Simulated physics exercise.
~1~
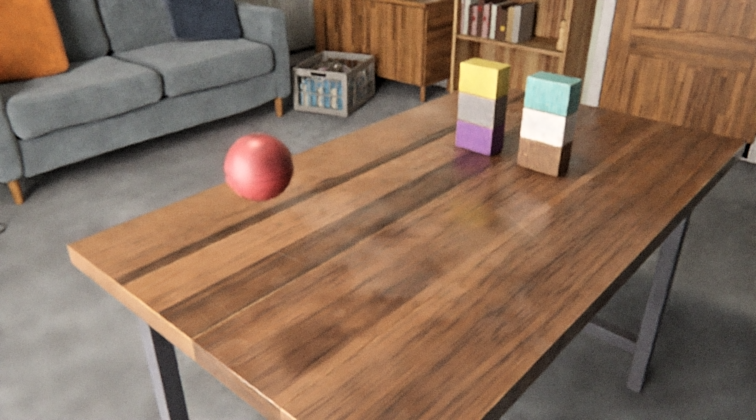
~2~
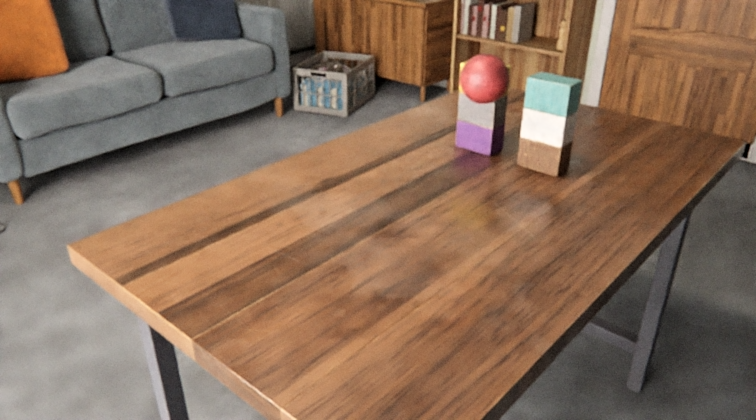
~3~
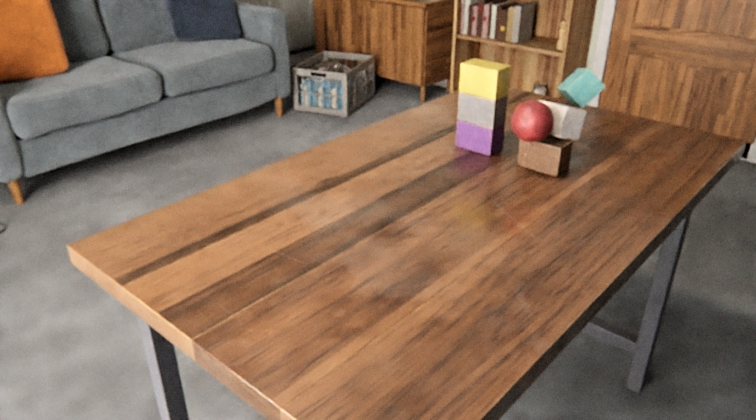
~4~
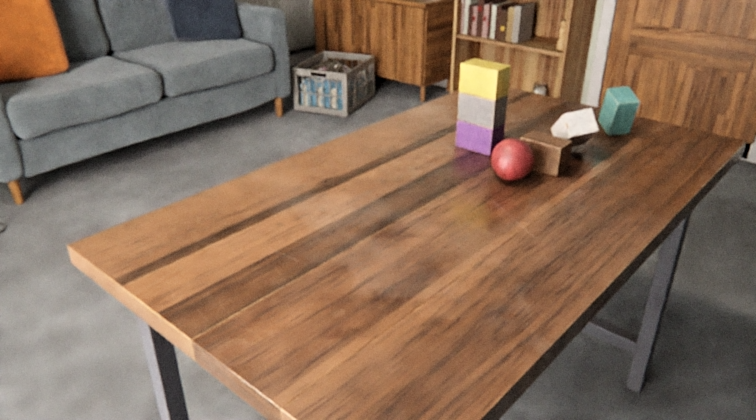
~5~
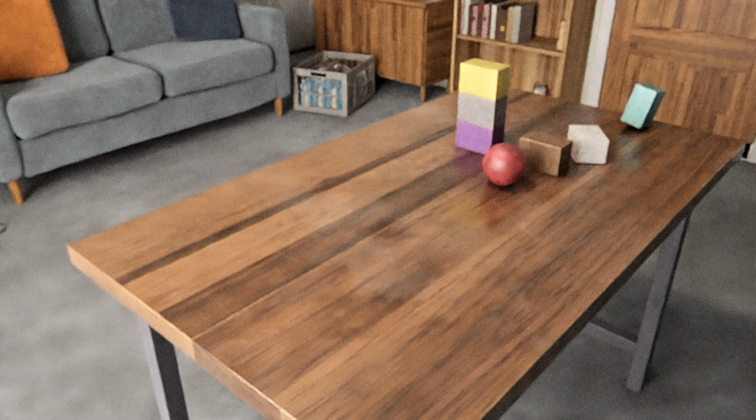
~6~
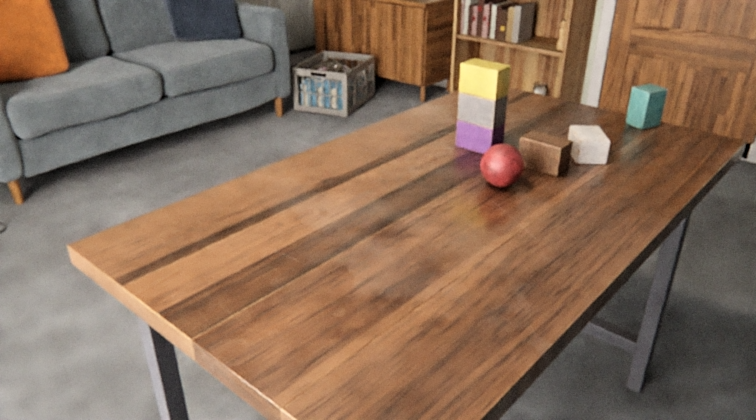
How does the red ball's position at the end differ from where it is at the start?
At the start the red ball is in the air over the left part of the table, well away from the stacks. At the end it rests on the tabletop farther right, just to the left of the brown block and in front of the stack that is still standing.
